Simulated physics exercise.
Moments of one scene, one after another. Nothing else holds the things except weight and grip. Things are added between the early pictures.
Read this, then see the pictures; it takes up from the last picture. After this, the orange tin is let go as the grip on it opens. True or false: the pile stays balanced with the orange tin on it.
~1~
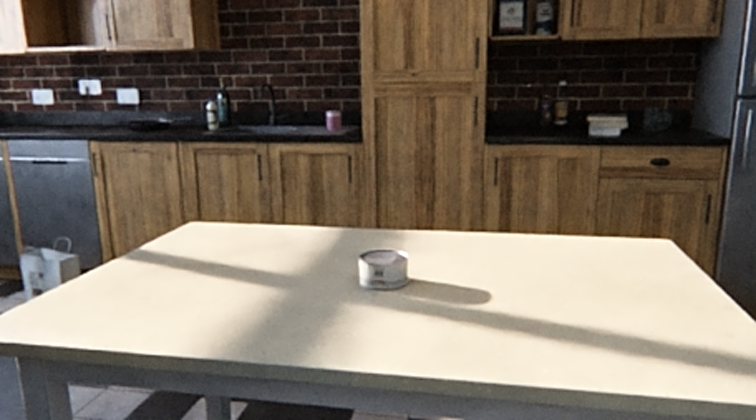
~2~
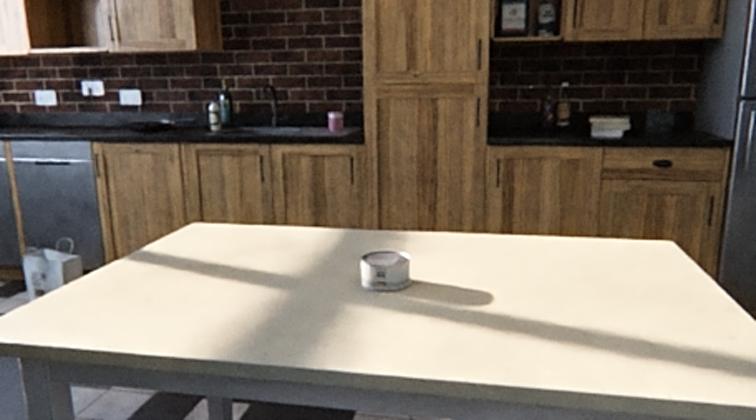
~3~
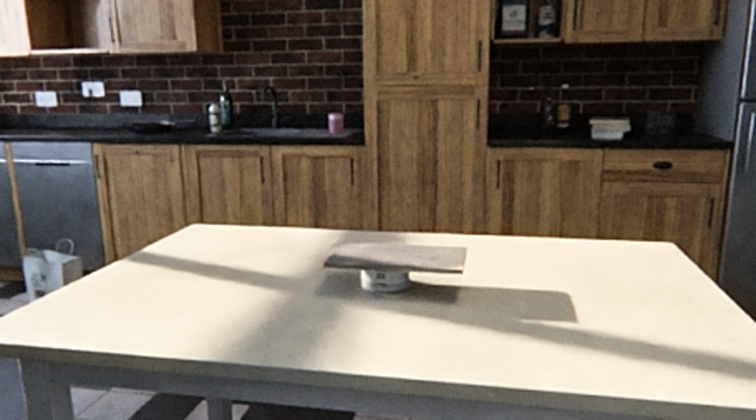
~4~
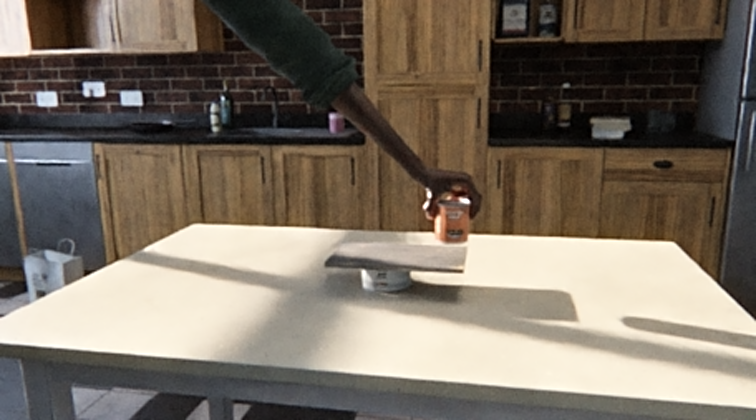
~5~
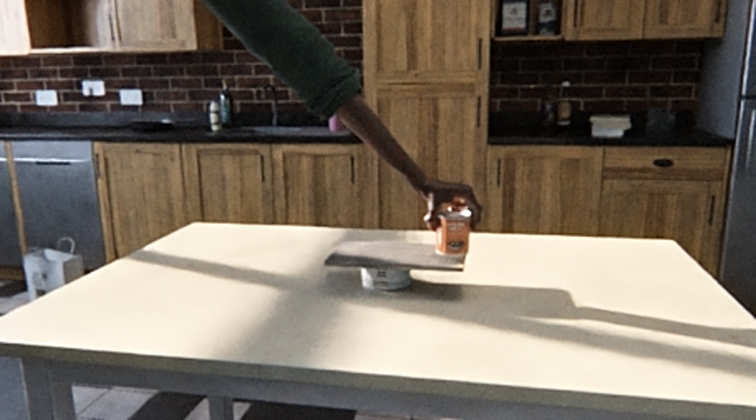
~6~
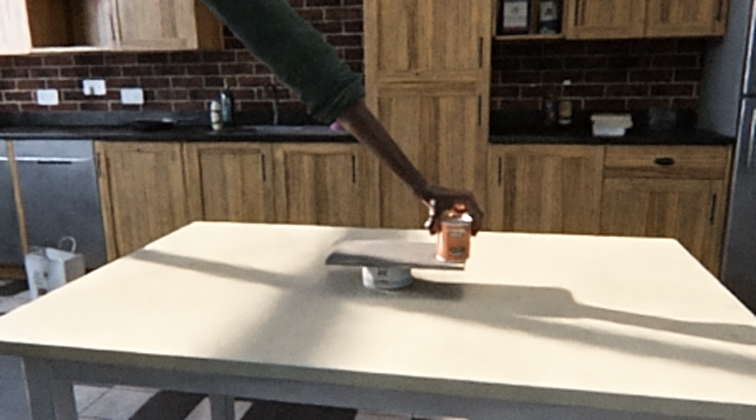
False.
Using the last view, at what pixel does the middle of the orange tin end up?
Look near (493, 278) in the final picture.
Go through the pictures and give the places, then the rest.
In the first frame, the last thing is not in view yet.
In the second frame, the last thing is not in view yet.
In the third frame, the last thing is not in view yet; grey board (398, 257).
In the fourth frame, coming down; orange tin (452, 221); grey board (399, 256).
In the fifth frame, coming down; orange tin (453, 233); grey board (399, 255).
In the sixth frame, set down, still held; orange tin (454, 239); grey board (400, 254).
Then, 0.30 s past the last view, orange tin now fallen; grey board rocked 32° from its first pose.
Then, 0.40 s past the last view, grey board rocked 24° from its first pose.
Then, 0.50 s past the last view, things are still on the move.
Then, 0.80 s past the last view, nothing new.
Finally, fallen, orange tin; the other 2 still in place. Final places as the last picture's camera would see them, orange tin near (493, 278). The stack loses its balance.
